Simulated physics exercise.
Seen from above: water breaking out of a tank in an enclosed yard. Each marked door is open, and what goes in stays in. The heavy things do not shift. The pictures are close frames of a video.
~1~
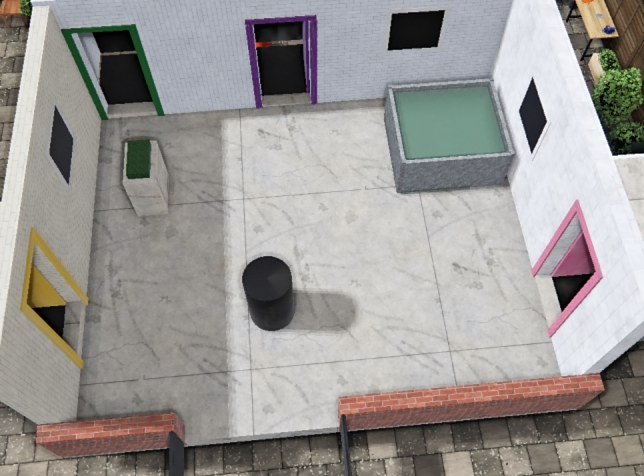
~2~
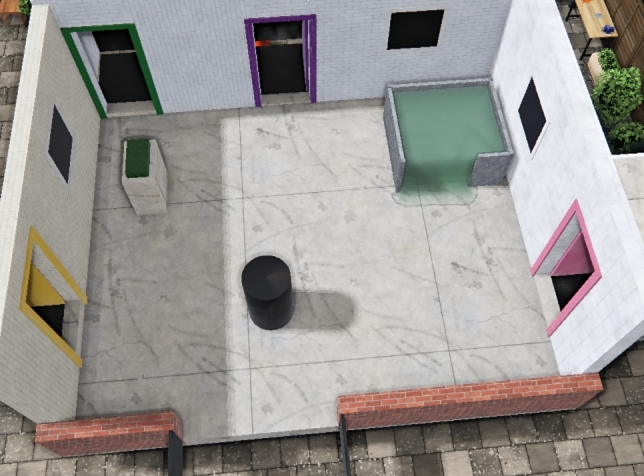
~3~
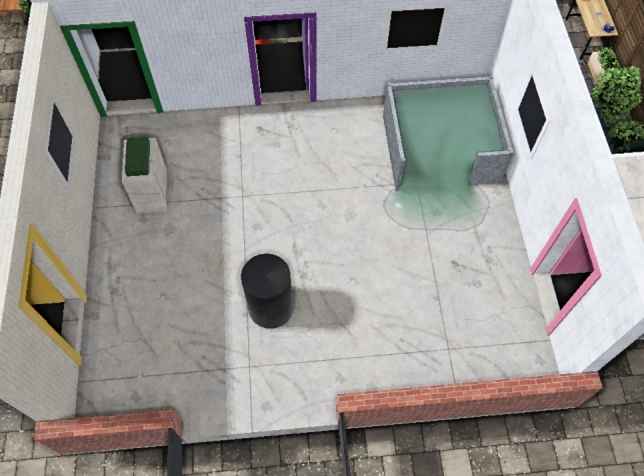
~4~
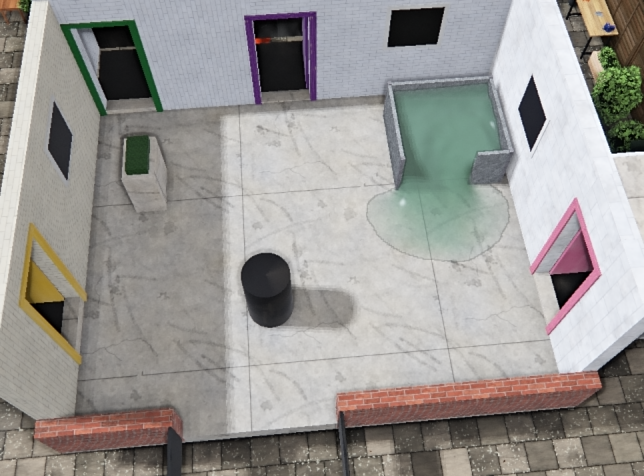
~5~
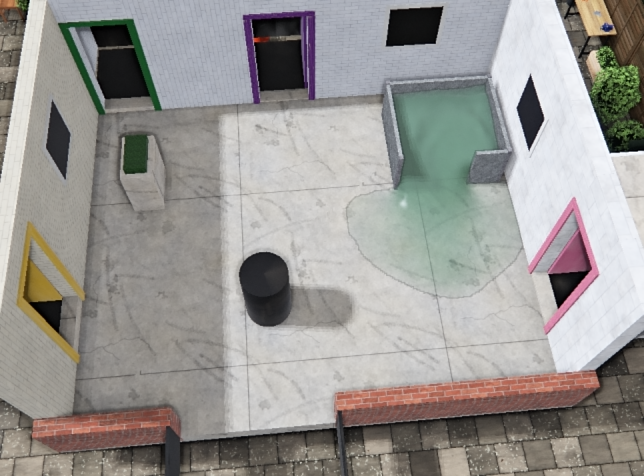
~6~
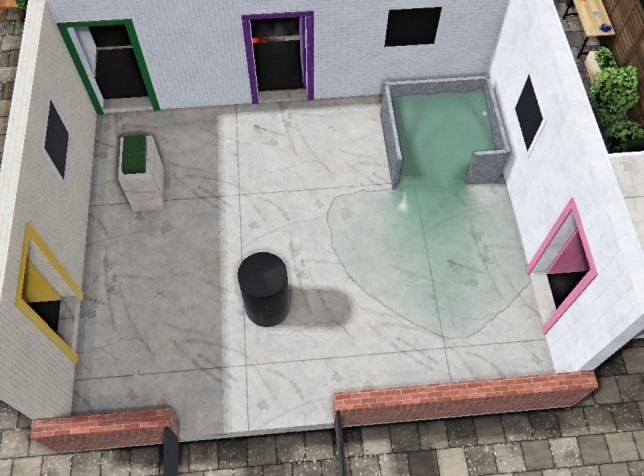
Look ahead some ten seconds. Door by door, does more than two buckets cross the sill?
In the end: The yellow door holds within the limit; the pink door floods; the green door holds within the limit; the purple door holds within the limit.
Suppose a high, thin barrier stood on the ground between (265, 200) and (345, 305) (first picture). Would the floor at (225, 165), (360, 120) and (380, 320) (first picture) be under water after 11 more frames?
In turn: Clear, not flooded, under water.
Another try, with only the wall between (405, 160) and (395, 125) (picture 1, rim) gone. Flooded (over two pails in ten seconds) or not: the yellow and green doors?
Then: Yellow door holds, green door is over.
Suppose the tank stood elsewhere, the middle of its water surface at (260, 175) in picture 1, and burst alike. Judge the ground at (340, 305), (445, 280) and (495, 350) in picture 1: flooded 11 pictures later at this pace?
As listed: Under water, awash, wet.
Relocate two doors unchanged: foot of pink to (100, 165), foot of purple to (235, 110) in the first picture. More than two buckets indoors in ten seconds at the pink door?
One by one: The pink door is under.
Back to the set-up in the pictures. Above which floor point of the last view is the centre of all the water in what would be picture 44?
I would point to (340, 287).
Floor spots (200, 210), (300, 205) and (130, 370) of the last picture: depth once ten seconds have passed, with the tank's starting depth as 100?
In turn 6, 2 and 6 in a hundred.
A moment on, water covers 35 % of the floor; the yellow door not reached, the pink door wet at the sill, nothing in, the green door not reached, the purple door not reached.
Next, water covers 40 % of the floor; the yellow door not reached, the pink door under two buckets in, the green door not reached, the purple door not reached.
Then, water covers 45 % of the floor; the yellow door not reached, the pink door over two buckets in, the green door not reached, the purple door not reached.
Later, water covers 65 % of the floor; the yellow door wet at the sill, nothing in, the pink door over two buckets in, the green door not reached, the purple door not reached.
In the end, water covers 90 % of the floor; the yellow door wet at the sill, nothing in, the pink door over two buckets in, the green door wet at the sill, nothing in, the purple door wet at the sill, nothing in.
